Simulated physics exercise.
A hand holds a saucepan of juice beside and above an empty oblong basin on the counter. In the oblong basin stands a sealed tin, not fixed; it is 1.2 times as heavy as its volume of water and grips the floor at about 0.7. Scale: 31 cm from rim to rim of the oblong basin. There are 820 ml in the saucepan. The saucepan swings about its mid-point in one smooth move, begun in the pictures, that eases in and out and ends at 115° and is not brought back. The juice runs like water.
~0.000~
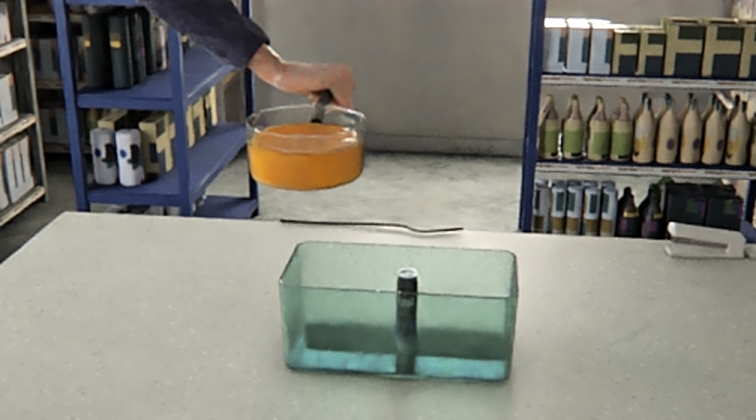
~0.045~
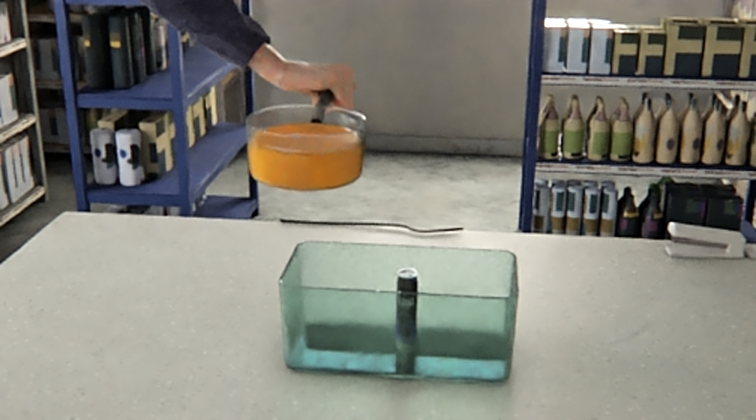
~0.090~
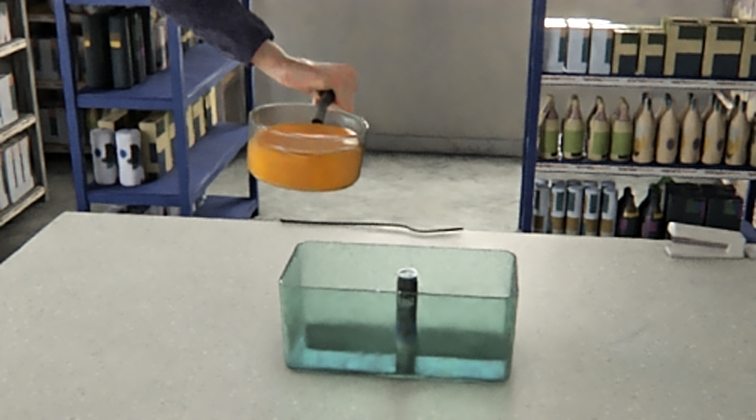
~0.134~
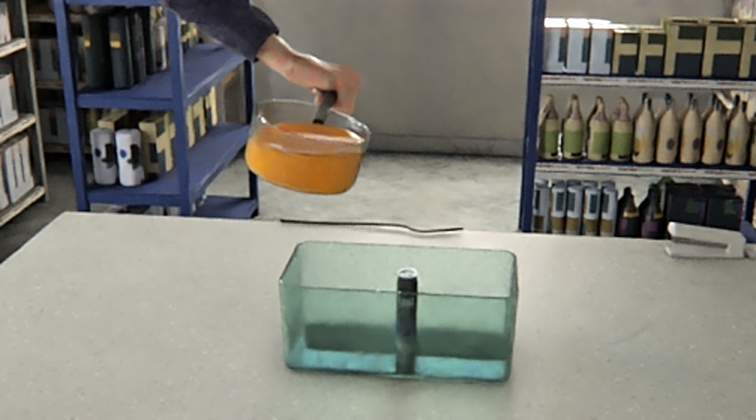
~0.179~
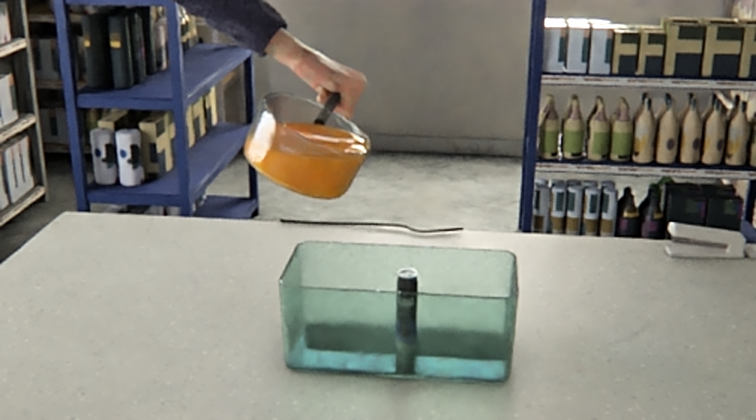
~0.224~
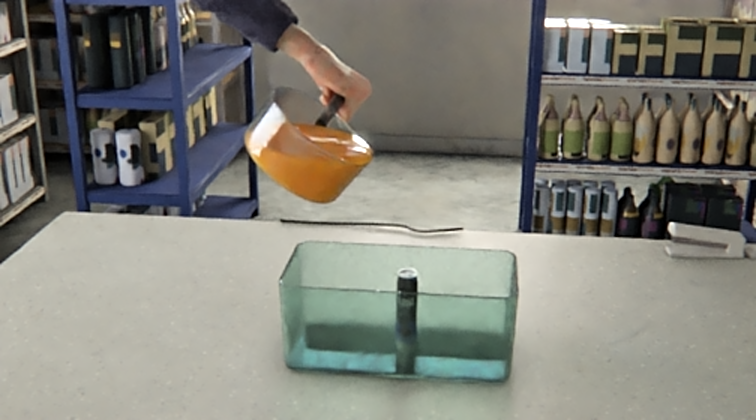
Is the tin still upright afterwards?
It goes over.
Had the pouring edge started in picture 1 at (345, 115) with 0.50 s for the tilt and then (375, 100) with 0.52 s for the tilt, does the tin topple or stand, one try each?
First it falls; then it falls.
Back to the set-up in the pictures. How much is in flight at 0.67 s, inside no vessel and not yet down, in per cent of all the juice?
Some 6 per cent.
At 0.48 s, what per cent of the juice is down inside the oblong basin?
About 30 per cent.
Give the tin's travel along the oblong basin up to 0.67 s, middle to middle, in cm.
About 2 cm.
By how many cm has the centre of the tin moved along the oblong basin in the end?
About 8.5 cm.
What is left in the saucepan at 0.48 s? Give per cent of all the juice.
Near 18 in a hundred.
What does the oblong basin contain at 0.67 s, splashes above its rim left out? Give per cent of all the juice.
Near 92 in a hundred.
By 0.48 s the tilt is 107° and 17 per cent is still to pour; the tin stands where it began.
By 0.67 s the tilt is 115° and 2 per cent is still to pour; the tin stands 2 cm from where it began.
By 0.87 s the tilt is 115° and 0 per cent is still to pour; the tin leans 29°.
By 1.08 s the tilt is 115° and 0 per cent is still to pour; the tin lies on its side.
At rest the tin lies on its side.
